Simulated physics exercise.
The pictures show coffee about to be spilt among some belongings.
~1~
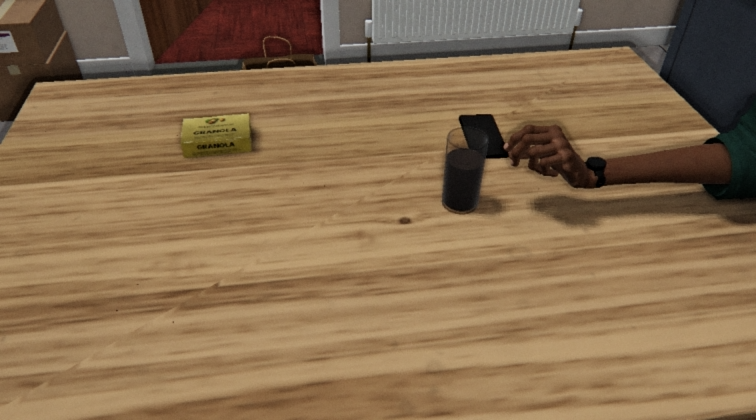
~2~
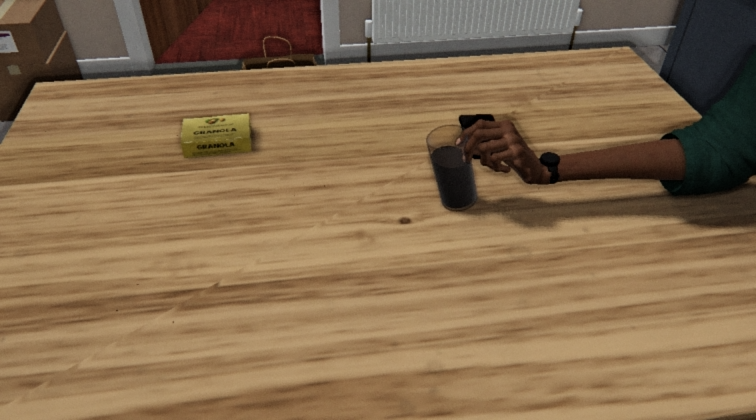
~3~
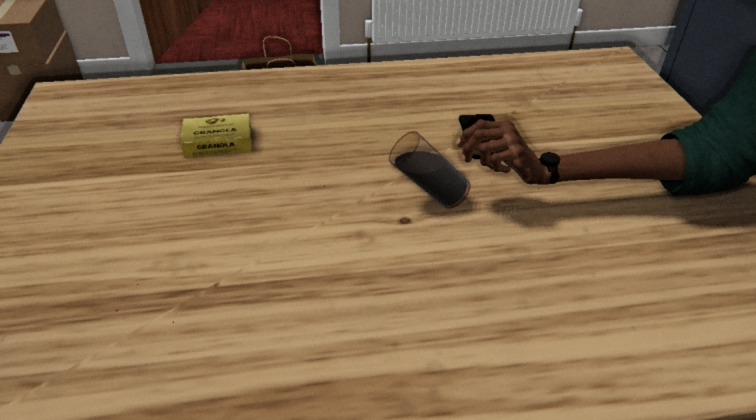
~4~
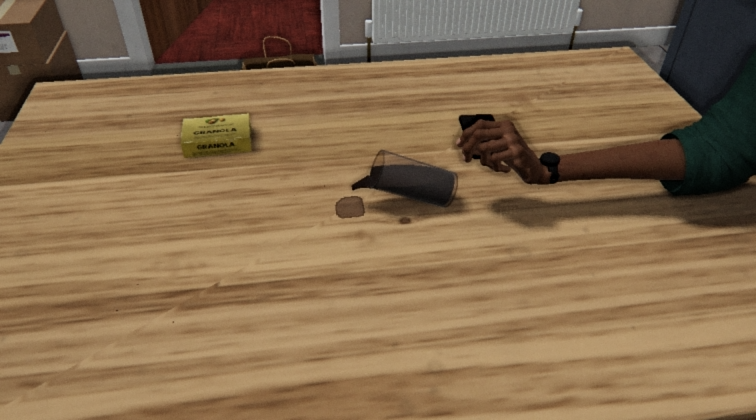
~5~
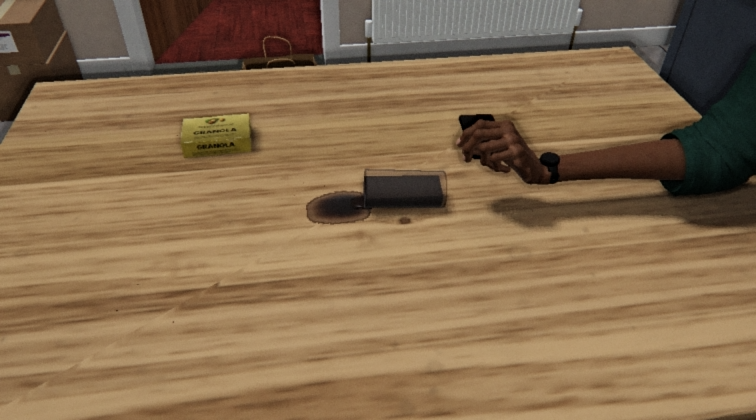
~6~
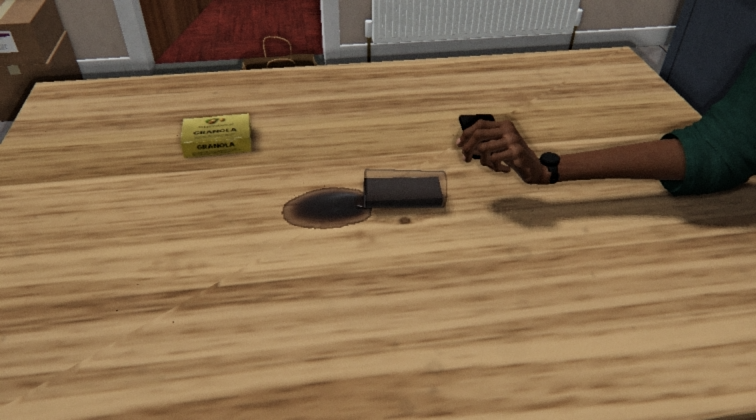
On a wooden table, a hand nudging a tall glass of dark drink, which topples left and spills into a spreading puddle.
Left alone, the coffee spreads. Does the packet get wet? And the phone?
The packet: Yes, it gets wet. The phone: No, it stays dry.
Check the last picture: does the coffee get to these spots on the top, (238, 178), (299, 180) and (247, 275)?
First one got to; second one got to; third one got to.
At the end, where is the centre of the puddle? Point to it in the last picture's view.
Its centre lies at roughly (197, 212) in the last picture.
Next, the puddle covers about as much as a tray; the packet is clear of it; the phone is clear of it.
After that, the puddle covers about as much as a big tray; the packet is in it; the phone is clear of it.
Finally, the puddle covers about as much as a big tray; the packet is in it; the phone is clear of it.
